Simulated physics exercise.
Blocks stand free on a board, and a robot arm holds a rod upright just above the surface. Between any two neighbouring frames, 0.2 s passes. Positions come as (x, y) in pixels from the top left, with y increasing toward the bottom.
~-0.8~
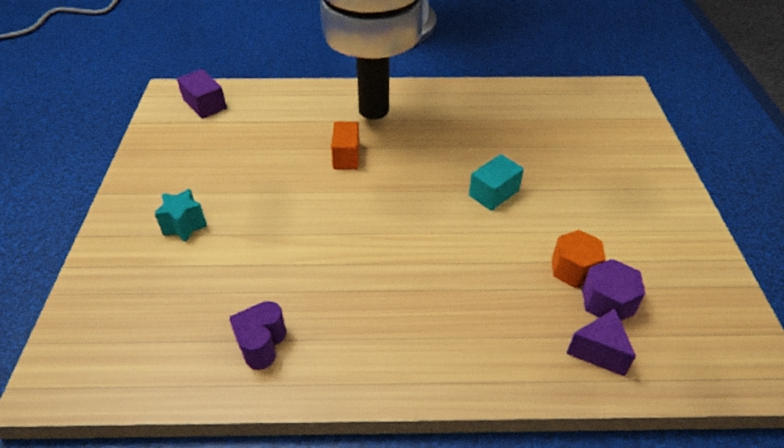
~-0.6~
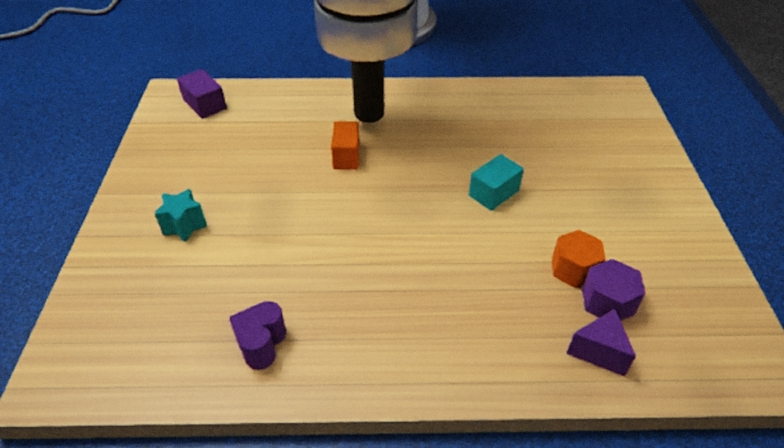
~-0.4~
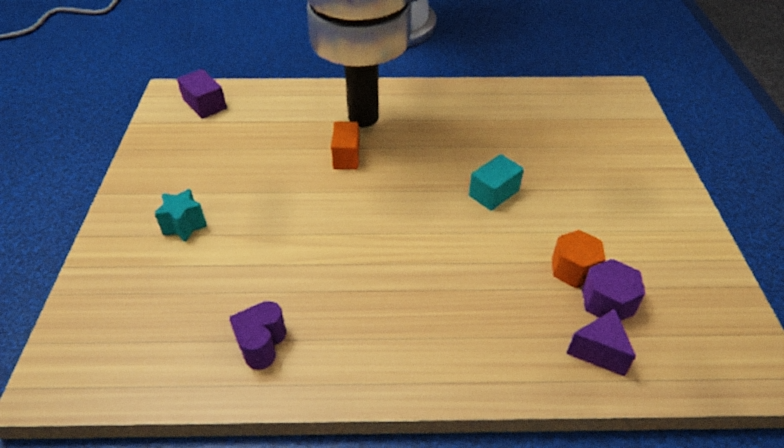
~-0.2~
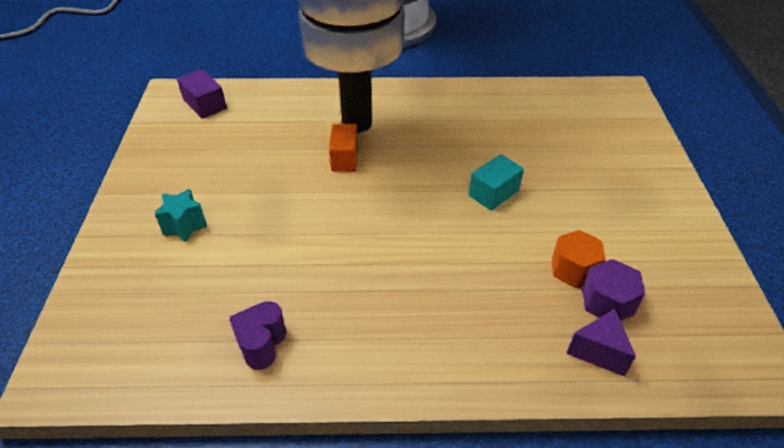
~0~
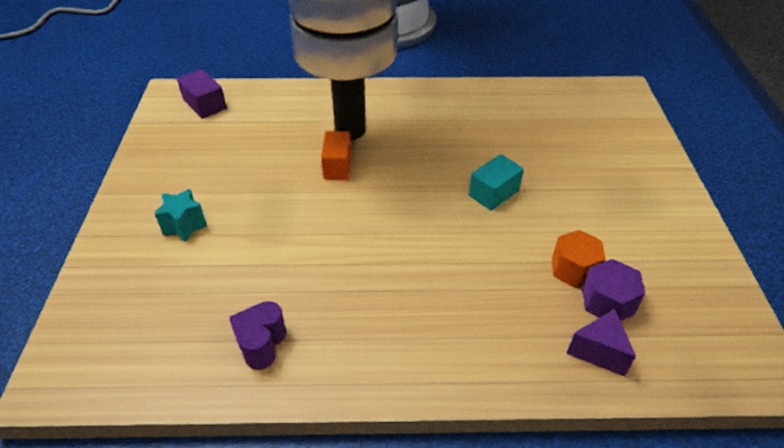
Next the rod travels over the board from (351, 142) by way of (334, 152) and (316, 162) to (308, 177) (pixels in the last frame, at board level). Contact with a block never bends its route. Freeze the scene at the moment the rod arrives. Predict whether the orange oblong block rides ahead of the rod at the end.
The block sits ahead of the rod.
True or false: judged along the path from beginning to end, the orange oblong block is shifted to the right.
Answer: False.
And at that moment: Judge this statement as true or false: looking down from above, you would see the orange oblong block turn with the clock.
It is false.
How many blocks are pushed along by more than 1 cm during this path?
It looks like one block will be pushed more than about 1 cm.
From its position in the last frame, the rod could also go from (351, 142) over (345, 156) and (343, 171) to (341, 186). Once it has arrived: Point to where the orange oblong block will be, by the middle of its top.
Its top middle will sit at (306, 181).
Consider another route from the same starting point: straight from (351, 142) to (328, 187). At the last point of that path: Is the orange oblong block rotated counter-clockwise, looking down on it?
It seems not.
On the path given first. Halfway along, rod at (323, 147); orange oblong block at (318, 162), turned 30° anticlockwise.
At the end, rod at (307, 166); orange oblong block at (315, 181), turned 60° anticlockwise.
